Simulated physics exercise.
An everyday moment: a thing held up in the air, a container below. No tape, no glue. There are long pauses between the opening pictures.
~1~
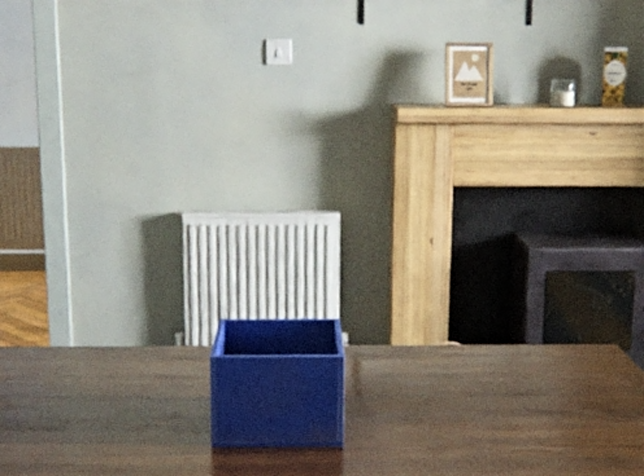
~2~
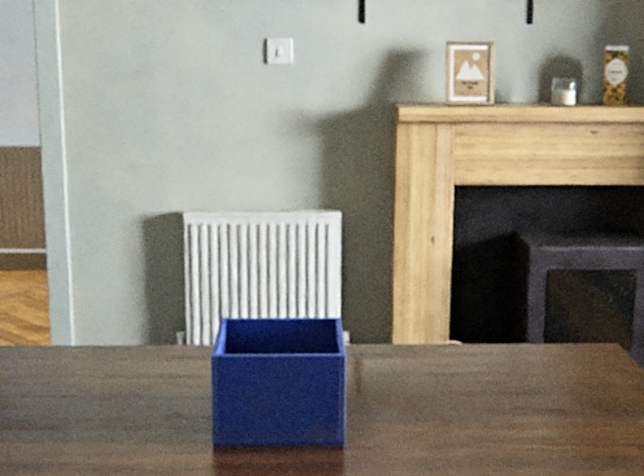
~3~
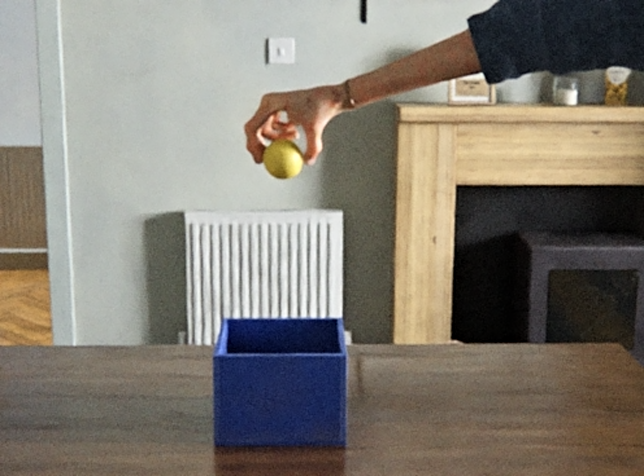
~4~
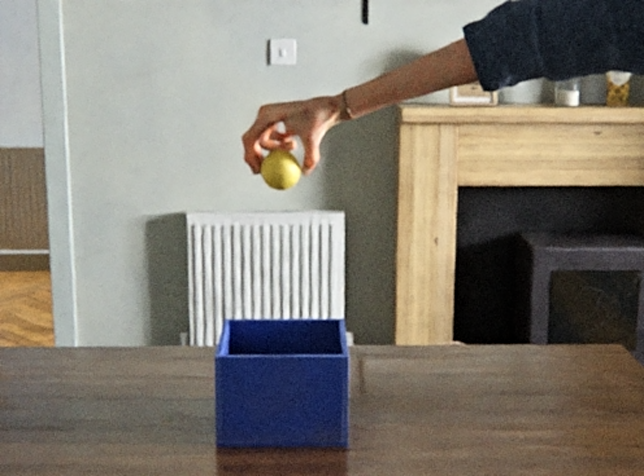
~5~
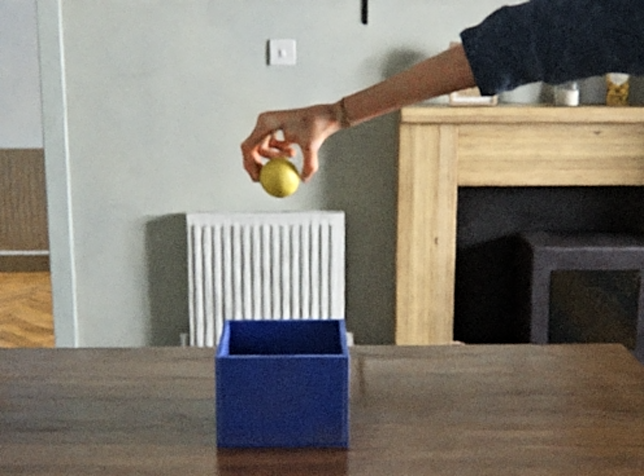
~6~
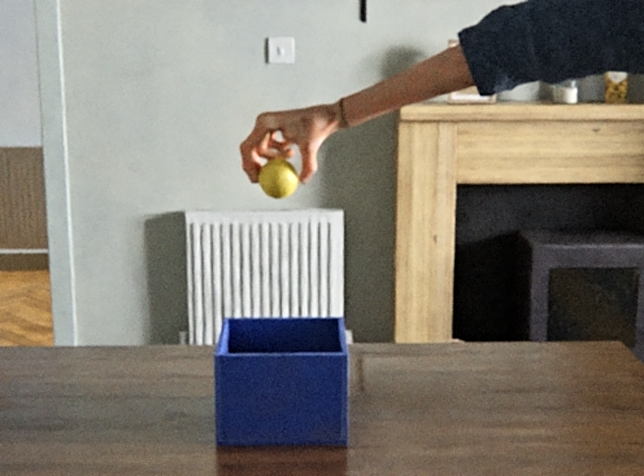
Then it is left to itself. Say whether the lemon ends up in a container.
The lemon lands inside.
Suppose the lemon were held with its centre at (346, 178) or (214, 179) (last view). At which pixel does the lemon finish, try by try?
About (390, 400) and (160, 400).
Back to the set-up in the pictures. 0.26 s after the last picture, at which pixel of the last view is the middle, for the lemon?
Roughly at (280, 336).
Then, 0.16 s after the last picture, lemon moved about its own width near (279, 226).
Then, 0.26 s after the last picture, lemon falling near (280, 336).
At rest, the lemon is caught, near (281, 397).
